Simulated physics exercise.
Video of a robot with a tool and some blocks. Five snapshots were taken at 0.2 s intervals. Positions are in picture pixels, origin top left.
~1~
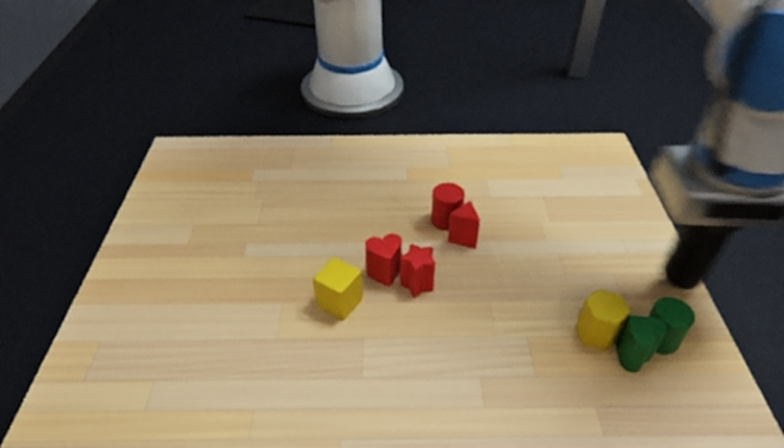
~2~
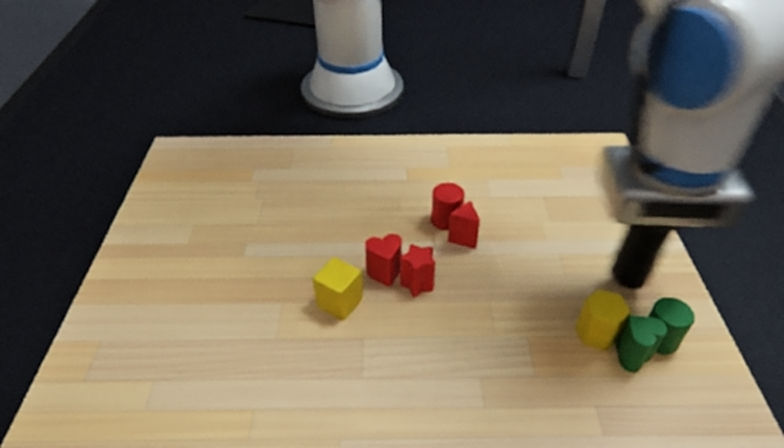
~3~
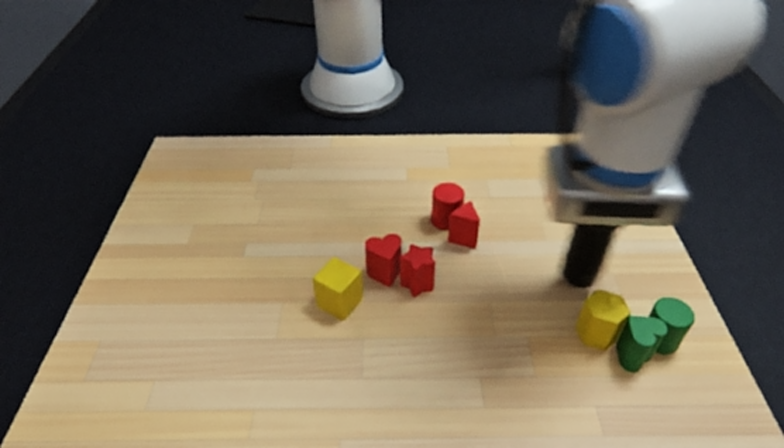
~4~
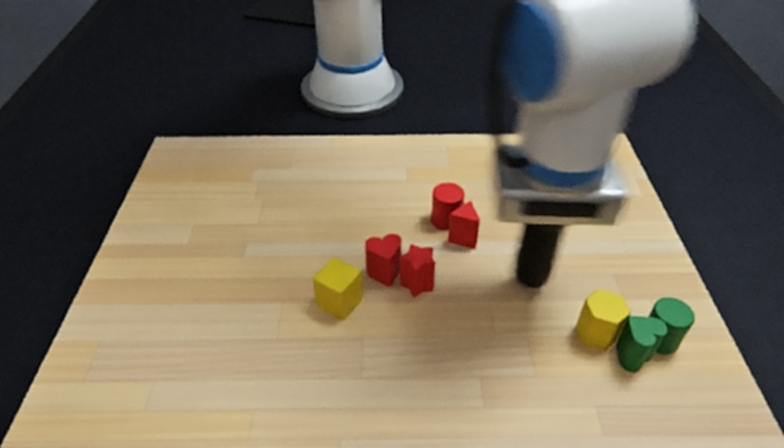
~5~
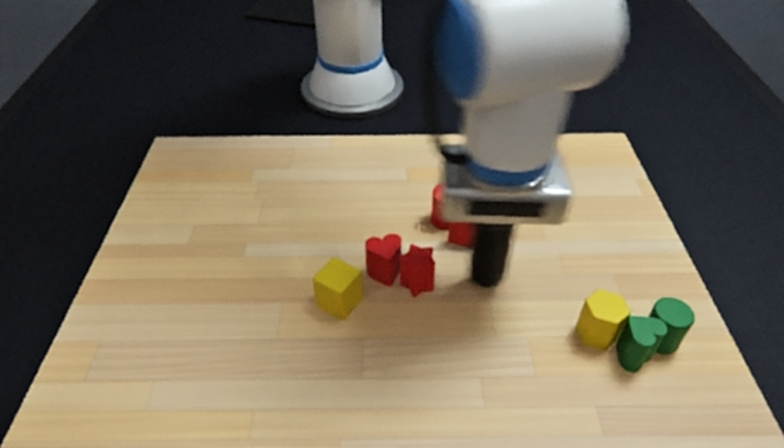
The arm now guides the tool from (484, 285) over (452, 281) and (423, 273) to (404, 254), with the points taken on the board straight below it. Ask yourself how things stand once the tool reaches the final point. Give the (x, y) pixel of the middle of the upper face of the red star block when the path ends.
Its top centre lands on (384, 246).
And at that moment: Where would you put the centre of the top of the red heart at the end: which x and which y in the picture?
My best guess is (352, 244).
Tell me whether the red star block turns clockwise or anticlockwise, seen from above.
Seen from overhead, it turns anticlockwise.
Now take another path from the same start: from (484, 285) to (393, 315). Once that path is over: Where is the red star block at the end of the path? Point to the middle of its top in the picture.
By then it is at (395, 257).
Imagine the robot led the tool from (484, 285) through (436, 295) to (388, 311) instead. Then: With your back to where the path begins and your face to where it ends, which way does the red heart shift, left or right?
The answer is right: Facing from the path's start to its end, that's where the red heart shifts.
The first path, step by step. Halfway along, tool (436, 267); red heart (379, 244); red star block (405, 255).
At the end, tool (404, 243); red heart (352, 244), turned 15° anticlockwise; red star block (384, 246), turned 45° anticlockwise; red triangular piece not moved.
